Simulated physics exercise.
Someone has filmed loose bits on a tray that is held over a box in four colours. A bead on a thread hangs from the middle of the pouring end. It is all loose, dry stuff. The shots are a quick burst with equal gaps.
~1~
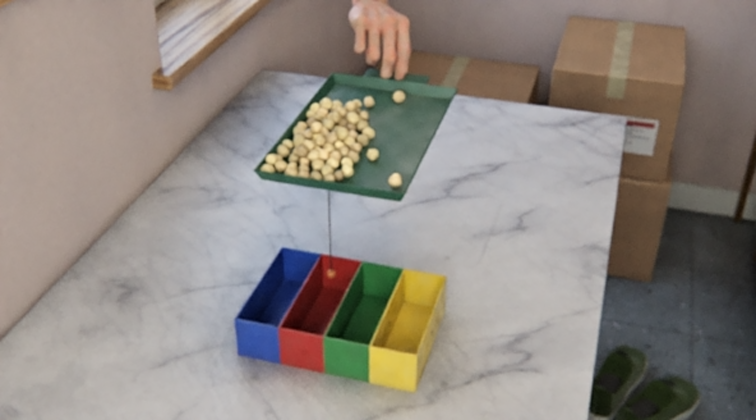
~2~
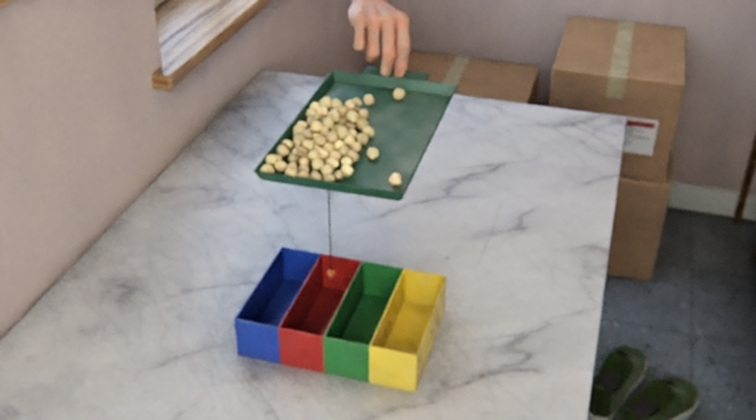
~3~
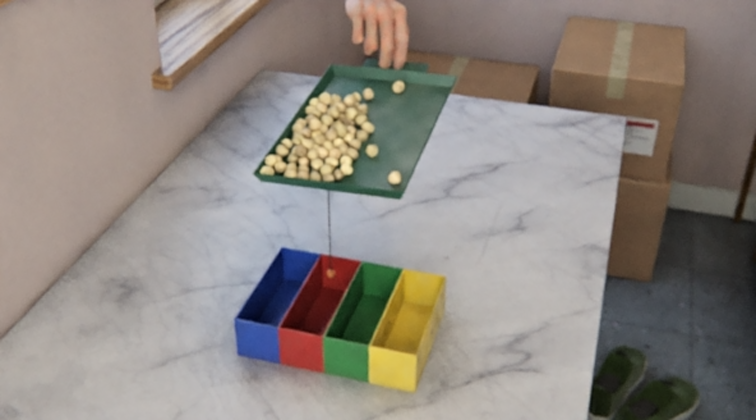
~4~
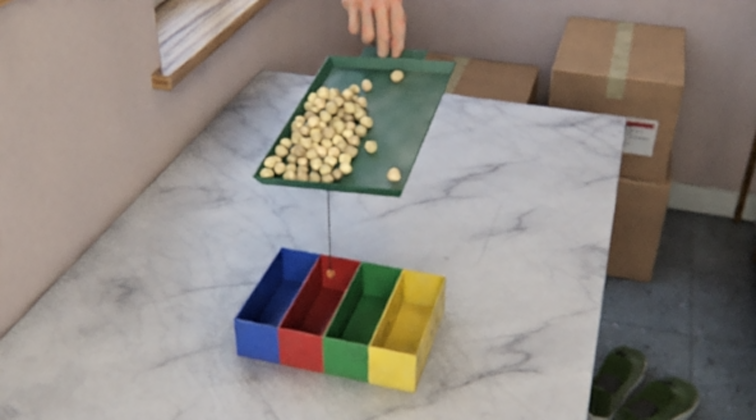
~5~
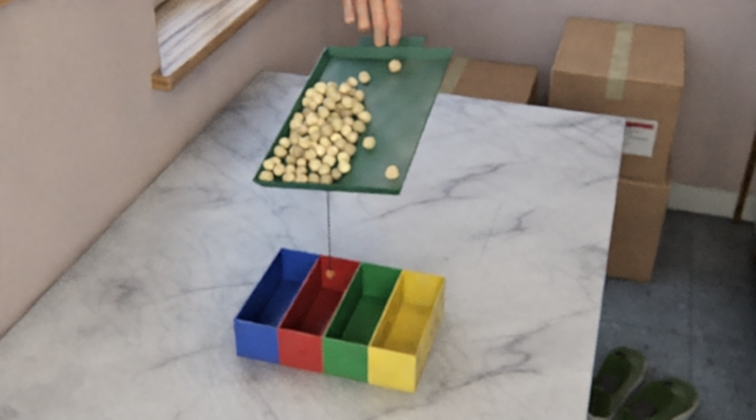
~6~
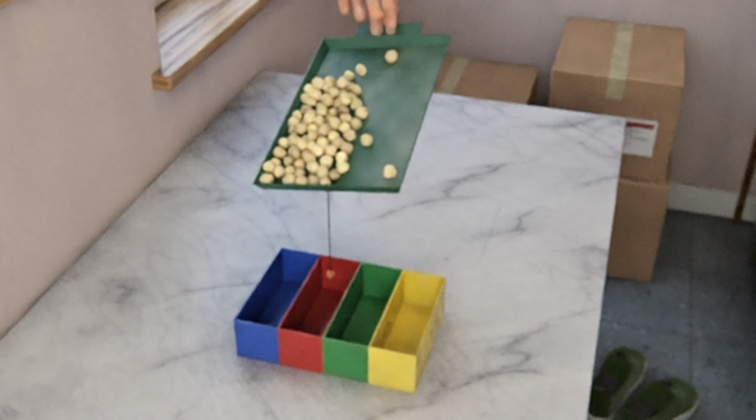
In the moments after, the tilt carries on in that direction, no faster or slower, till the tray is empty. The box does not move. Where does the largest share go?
The blue cell gets the most.
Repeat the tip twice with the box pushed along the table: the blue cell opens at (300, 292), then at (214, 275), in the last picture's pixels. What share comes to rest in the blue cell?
First some 10, then 20 per cent.
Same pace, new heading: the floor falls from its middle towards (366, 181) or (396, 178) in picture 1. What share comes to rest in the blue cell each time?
About 0 and 0 per cent.
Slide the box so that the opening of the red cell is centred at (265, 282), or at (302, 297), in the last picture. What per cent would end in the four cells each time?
About 100 and 70 per cent.
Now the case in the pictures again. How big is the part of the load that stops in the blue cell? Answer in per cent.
About 40 per cent.
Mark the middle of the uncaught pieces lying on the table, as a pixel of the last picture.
Near (181, 324).
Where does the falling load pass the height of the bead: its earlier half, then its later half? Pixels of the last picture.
First near (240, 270), later near (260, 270).
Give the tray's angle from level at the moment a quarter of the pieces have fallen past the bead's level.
Around 80° of tilt.
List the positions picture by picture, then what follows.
Corners of the pouring end (261, 168) and (401, 191), level; middle of the load (325, 144), macadamia nuts; bead on its thread (331, 274); blue cell (258, 338); red cell (302, 347); green cell (347, 356); yellow cell (393, 366), in the first frame.
Corners of the pouring end (261, 169) and (400, 190), level; middle of the load (324, 143), in the second frame.
Corners of the pouring end (260, 171) and (400, 189), tipped barely, lowest at the left corner; middle of the load (324, 141), in the third frame.
Corners of the pouring end (260, 174) and (398, 187), tipped a little, lowest at the left corner; middle of the load (323, 139), in the fourth frame.
Corners of the pouring end (259, 177) and (397, 185), tipped a little, lowest at the left corner; middle of the load (321, 136), in the fifth frame.
Corners of the pouring end (260, 180) and (396, 184), tipped clearly, lowest at the left corner; middle of the load (319, 135); blue cell (257, 338); red cell (301, 348); green cell (346, 357); yellow cell (392, 366), in the sixth frame.
Just after the last frame, tray tipped steeply; the larger part on the tray; just a few in the blue cell; about a tenth falling or outside the box.
A moment on, tray tipped past a quarter turn; roughly a third in the blue cell; just a few in the red cell; roughly two thirds falling or outside the box.
Further on, tray tipped past a quarter turn; roughly a third in the blue cell; just a few in the red cell; roughly two thirds falling or outside the box.
When it is over, tray tipped past a quarter turn; roughly a third in the blue cell; just a few in the red cell; not one in the yellow cell; not one in the green cell; roughly two thirds outside the box.
